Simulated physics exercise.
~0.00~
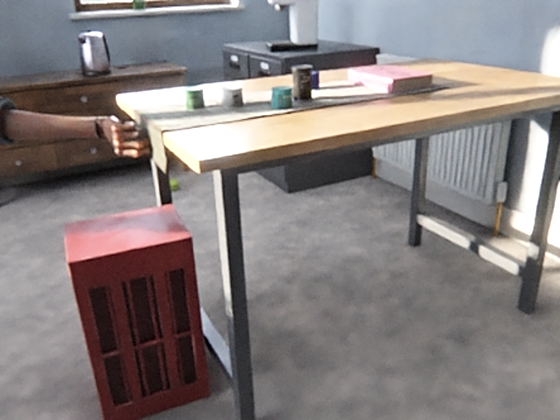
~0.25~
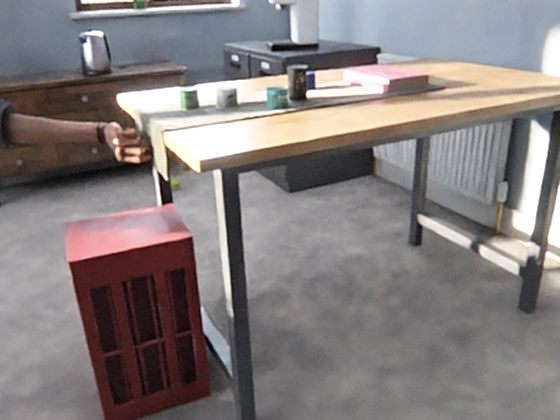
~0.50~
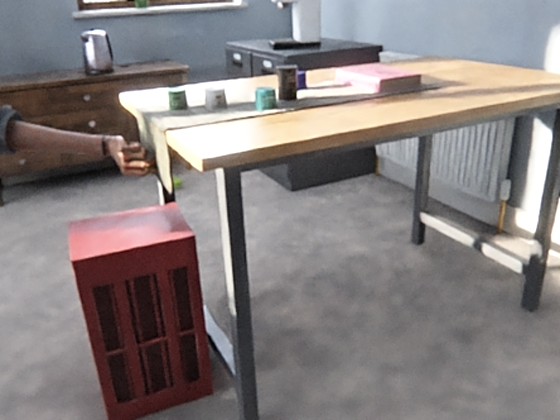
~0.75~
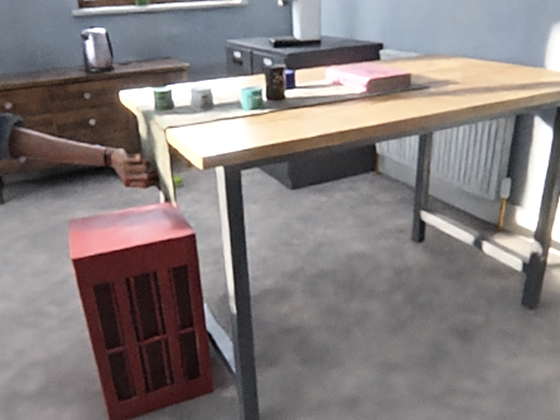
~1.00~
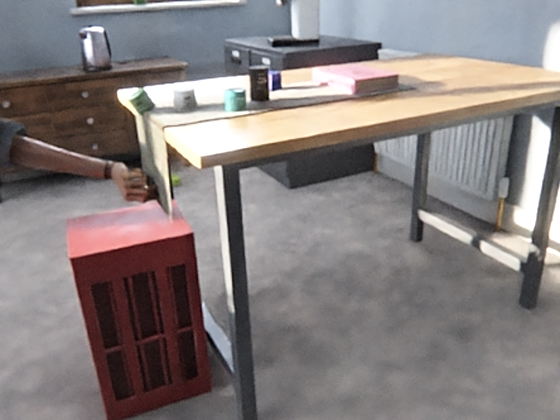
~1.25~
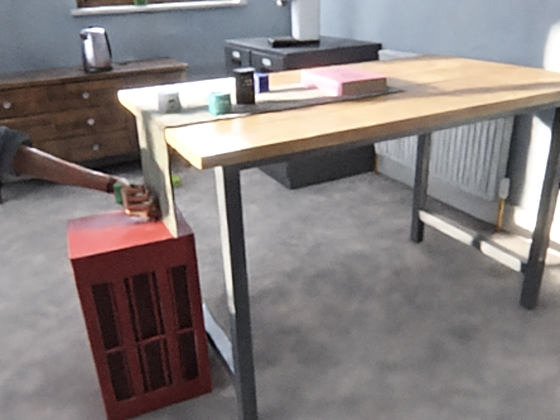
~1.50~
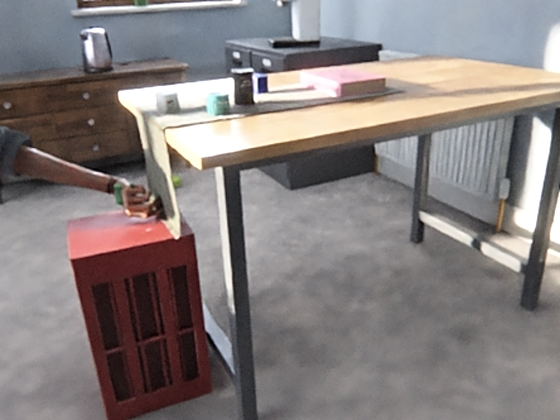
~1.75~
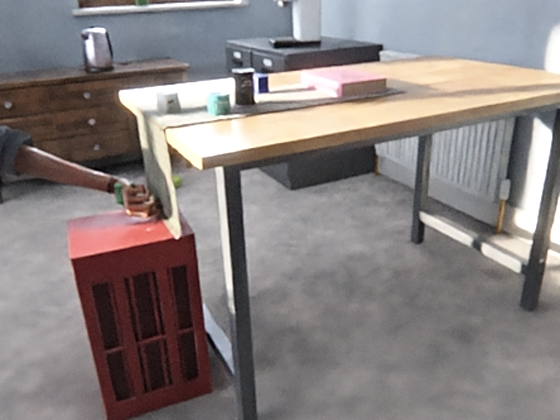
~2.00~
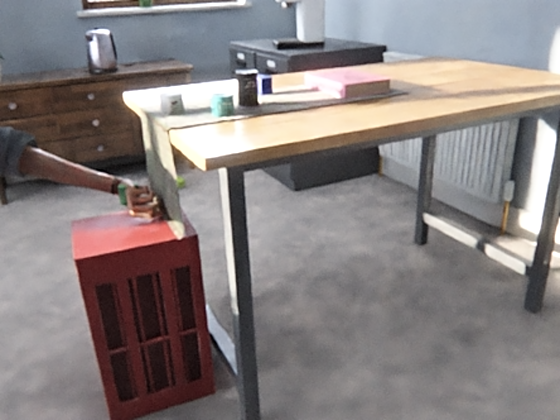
In this clip, a hand slowly pulls the hanging end of a cloth runner down toward a red crate, drawing small pots and an upright black can leftward along a table. The green pot tips off the edge, and the hand stops at the crate with the others still on the table.
